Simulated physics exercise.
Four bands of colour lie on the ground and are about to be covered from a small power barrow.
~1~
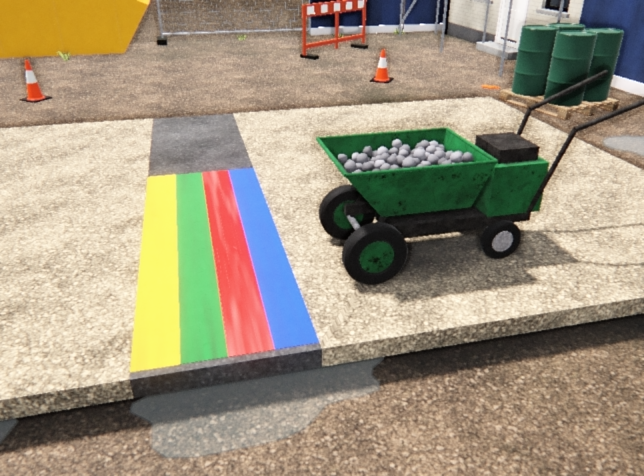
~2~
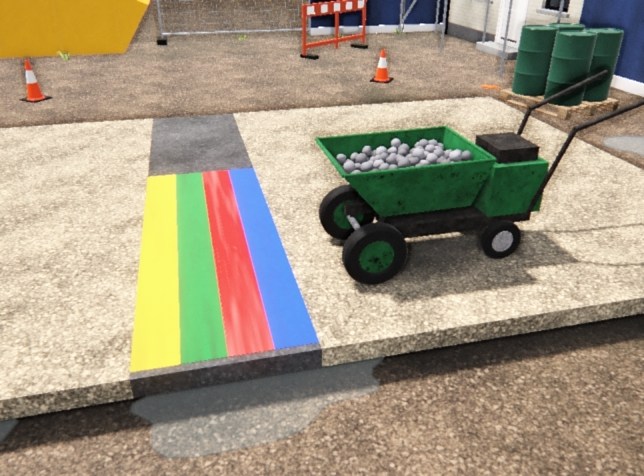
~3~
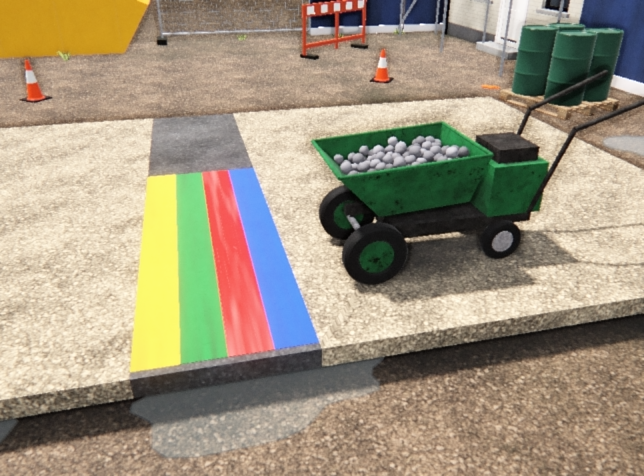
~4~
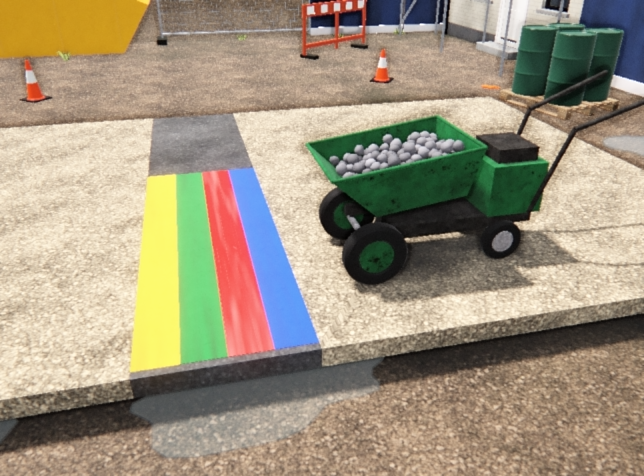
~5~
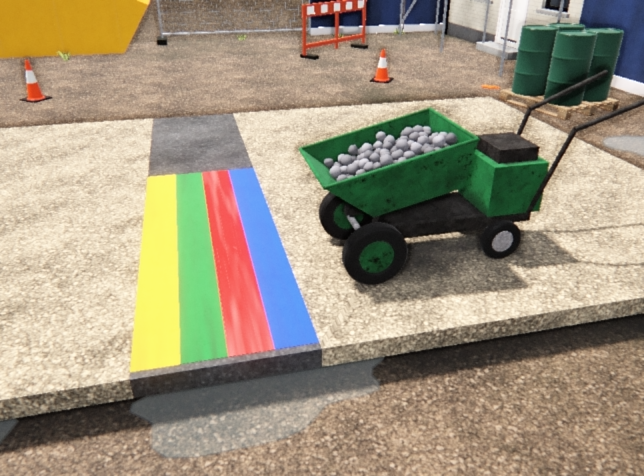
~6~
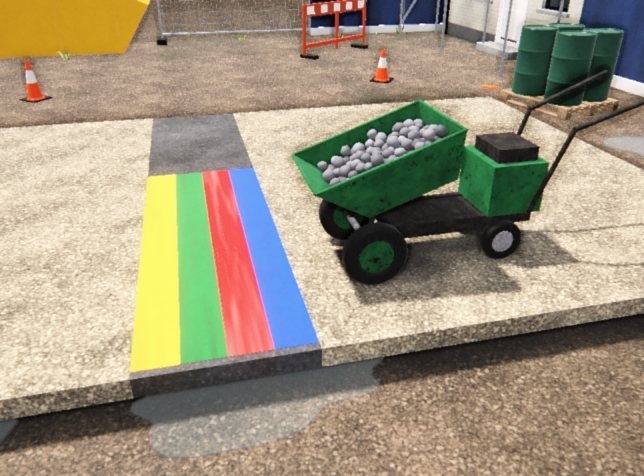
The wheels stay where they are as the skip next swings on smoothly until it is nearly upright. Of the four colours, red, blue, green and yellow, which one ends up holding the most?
The red one holds the most.
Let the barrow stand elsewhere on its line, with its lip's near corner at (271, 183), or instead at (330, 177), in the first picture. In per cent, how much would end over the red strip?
0 %, then 30 %.
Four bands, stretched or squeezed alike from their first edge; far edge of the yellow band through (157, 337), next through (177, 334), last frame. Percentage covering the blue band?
First case 10 per cent, second case 10 per cent.
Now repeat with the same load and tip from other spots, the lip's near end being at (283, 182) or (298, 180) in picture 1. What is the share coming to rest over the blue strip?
In order: 0 % and 0 %.
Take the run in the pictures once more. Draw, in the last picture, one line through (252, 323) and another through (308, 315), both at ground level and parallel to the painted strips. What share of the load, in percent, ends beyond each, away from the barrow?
In turn 60 and 90 in a hundred.
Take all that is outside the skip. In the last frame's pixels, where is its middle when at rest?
Somewhere around (222, 271) in the final view.
Soon after the last picture, skip tipped steeply; all in the skip.
A little later, skip tipped right over; about two thirds in the skip; a small part over the blue strip; about a quarter over the red strip; a stray few over the green strip; a stray few falling.
Later still, skip tipped right over; a small part in the skip; about a quarter over the blue strip; about a third over the red strip; about a quarter over the green strip; a small part over the yellow strip; a small part off the paint.
At rest, skip tipped right over; a small part in the skip; about a quarter over the blue strip; about a third over the red strip; about a quarter over the green strip; a small part over the yellow strip; a small part off the paint.
